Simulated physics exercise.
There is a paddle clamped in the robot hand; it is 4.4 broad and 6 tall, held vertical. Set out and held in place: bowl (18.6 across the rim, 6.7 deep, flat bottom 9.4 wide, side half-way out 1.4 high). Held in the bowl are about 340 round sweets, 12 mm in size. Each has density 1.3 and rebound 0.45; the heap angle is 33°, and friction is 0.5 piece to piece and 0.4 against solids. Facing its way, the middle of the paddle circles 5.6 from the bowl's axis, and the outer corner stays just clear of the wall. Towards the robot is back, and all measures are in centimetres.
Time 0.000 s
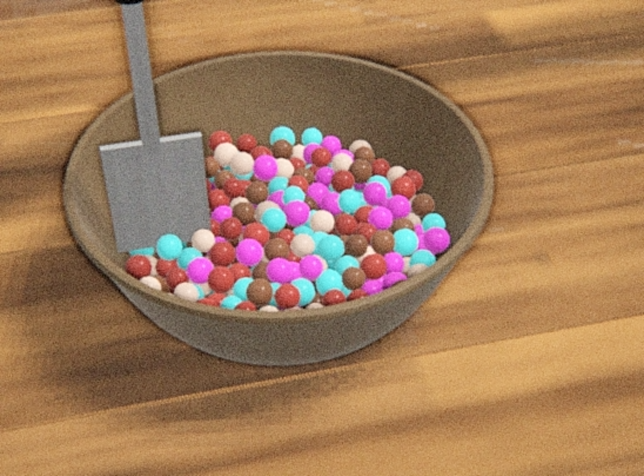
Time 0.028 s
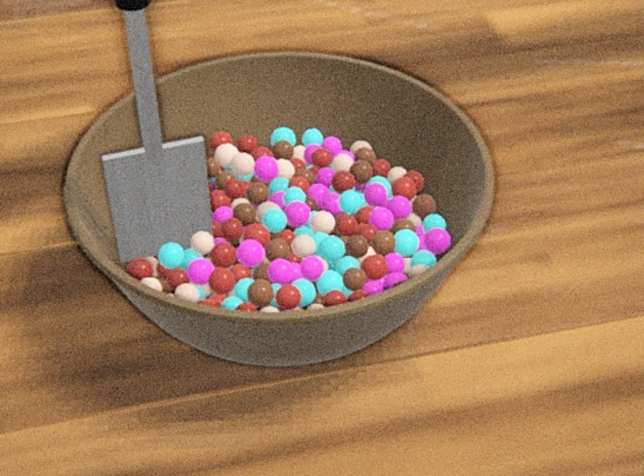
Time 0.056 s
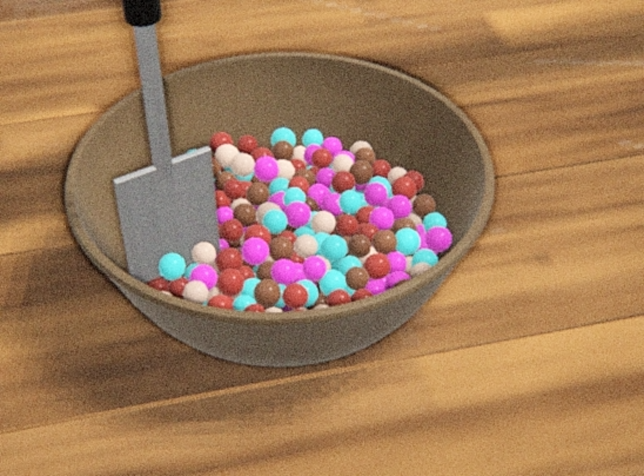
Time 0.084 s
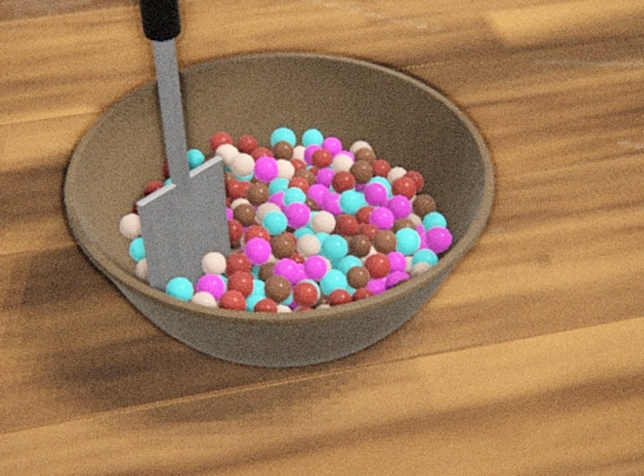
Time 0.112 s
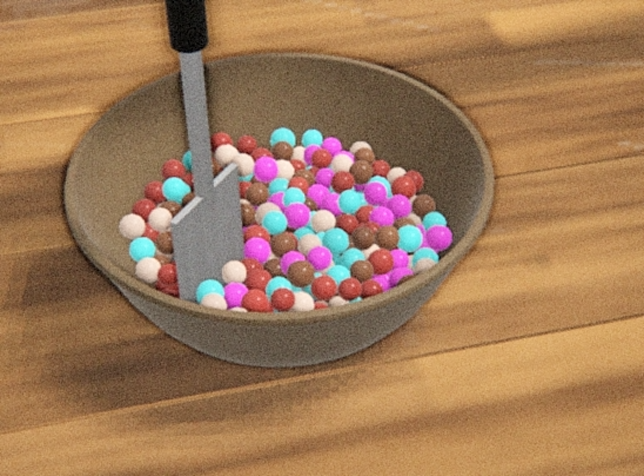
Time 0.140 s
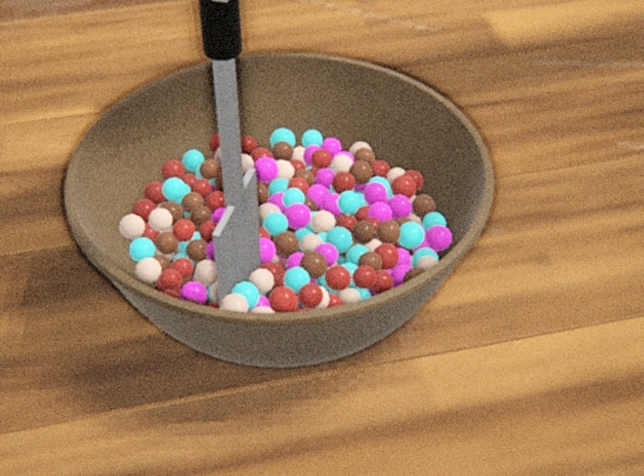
A wide brown bowl of colourful round sweets on a wooden surface, with a grey paddle sweeping through them along the near left side.
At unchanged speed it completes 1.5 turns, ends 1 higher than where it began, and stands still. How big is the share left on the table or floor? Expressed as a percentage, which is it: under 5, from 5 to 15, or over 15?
The percentage is from 5 to 15.
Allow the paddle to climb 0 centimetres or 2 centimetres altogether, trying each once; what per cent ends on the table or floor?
First try about 15 per cent, second about 5 per cent.
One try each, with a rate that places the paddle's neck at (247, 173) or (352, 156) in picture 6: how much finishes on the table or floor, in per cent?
About 10 and 20 per cent.
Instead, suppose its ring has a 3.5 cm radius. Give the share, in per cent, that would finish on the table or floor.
In that case roughly 5 per cent.
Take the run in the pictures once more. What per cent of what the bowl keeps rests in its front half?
Around 50 per cent of what the bowl keeps.
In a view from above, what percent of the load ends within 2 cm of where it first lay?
Roughly 50 percent of the load.
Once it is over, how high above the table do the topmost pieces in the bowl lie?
5.0 cm or so.
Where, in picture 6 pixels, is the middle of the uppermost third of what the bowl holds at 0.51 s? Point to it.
I'd point to somewhere close to (261, 169).
After 0.51 s, 248° round, highest piece 8 above the table; 329 in the bowl, 7 on the table or floor, 8 in flight or on the tool.
After 0.89 s, 76° round, highest piece 8 above the table; 319 in the bowl, 22 on the table or floor, 3 in flight or on the tool.
After 1.27 s, 180° round, highest piece 5 above the table; 316 in the bowl, 28 on the table or floor.
After 1.97 s, 180° round, highest piece 5 above the table; 316 in the bowl, 28 on the table or floor.
In the end, 316 in the bowl, 28 on the table or floor. That is 8 % on the table or floor.
